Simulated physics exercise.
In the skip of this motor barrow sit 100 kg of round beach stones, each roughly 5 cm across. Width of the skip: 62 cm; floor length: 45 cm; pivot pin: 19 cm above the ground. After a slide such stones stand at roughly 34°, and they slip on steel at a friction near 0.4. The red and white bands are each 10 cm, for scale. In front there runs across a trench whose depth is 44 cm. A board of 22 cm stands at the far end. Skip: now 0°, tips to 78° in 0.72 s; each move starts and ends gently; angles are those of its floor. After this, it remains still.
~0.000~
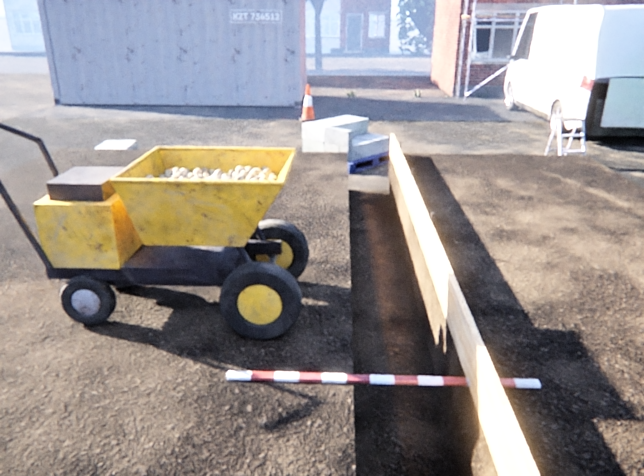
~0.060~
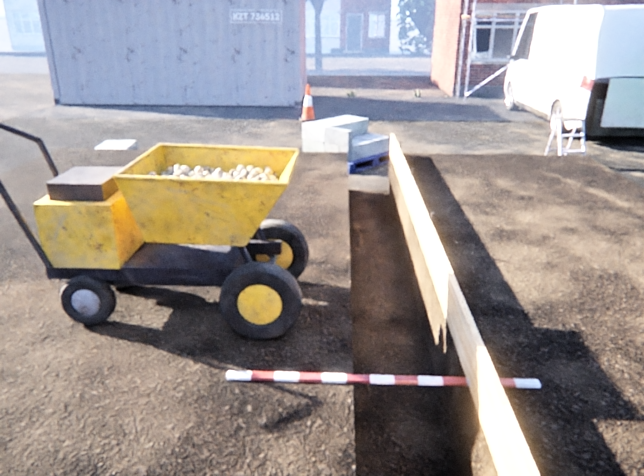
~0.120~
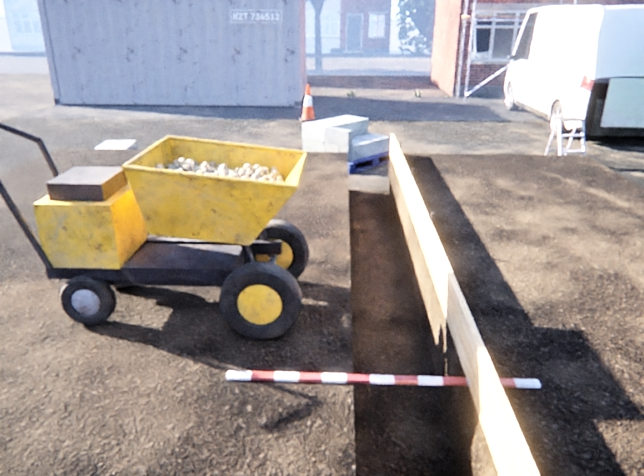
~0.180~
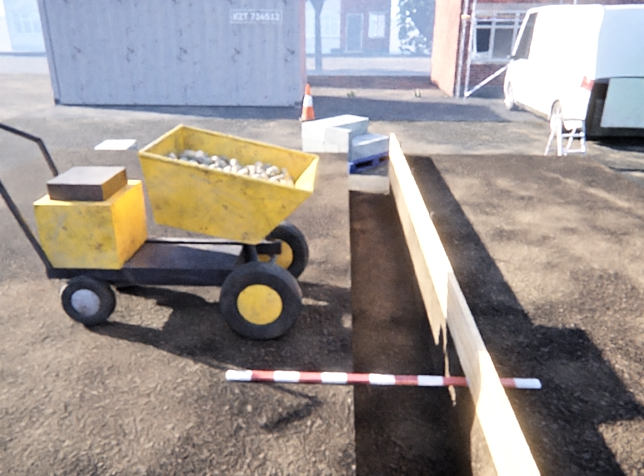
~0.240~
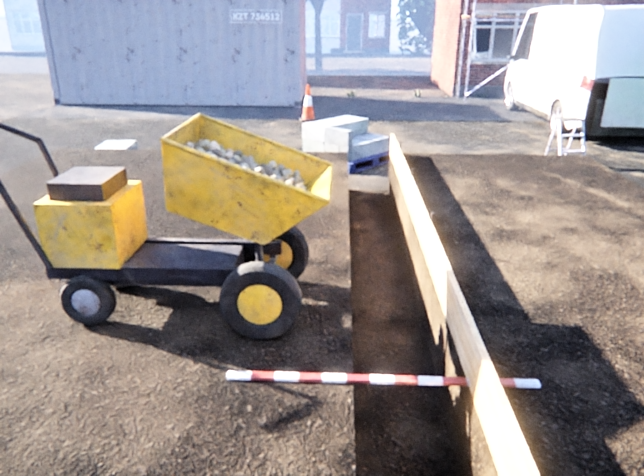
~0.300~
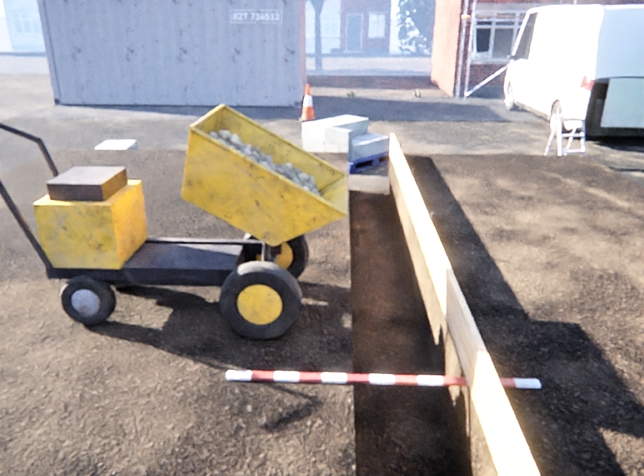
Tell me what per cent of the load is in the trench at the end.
Some 99 per cent.
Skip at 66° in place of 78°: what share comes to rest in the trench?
Near 90 per cent then.
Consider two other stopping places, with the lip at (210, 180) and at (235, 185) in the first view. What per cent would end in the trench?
About 100 per cent from the first spot, about 100 from the second.
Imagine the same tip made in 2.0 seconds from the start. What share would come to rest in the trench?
My guess is near 100 percent.
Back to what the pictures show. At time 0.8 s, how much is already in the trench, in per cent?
Around 45 per cent of it, at that instant.
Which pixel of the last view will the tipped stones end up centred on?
The stones end up centred near (404, 373).
After 0.5 s the floor is at 66°; 100 % in the skip; the foremost stones are at (376, 256).
After 0.8 s the floor is at 78°; 57 % in the skip, 43 % in the trench; the foremost stones are at (445, 301).
After 1.2 s the floor is at 78°; 10 % in the skip, 89 % in the trench, 1 % past the trench; the foremost stones are at (514, 331).
After 3.1 s the floor is at 78°; 0 % in the skip, 99 % in the trench, 1 % past the trench; the foremost stones are at (557, 337).
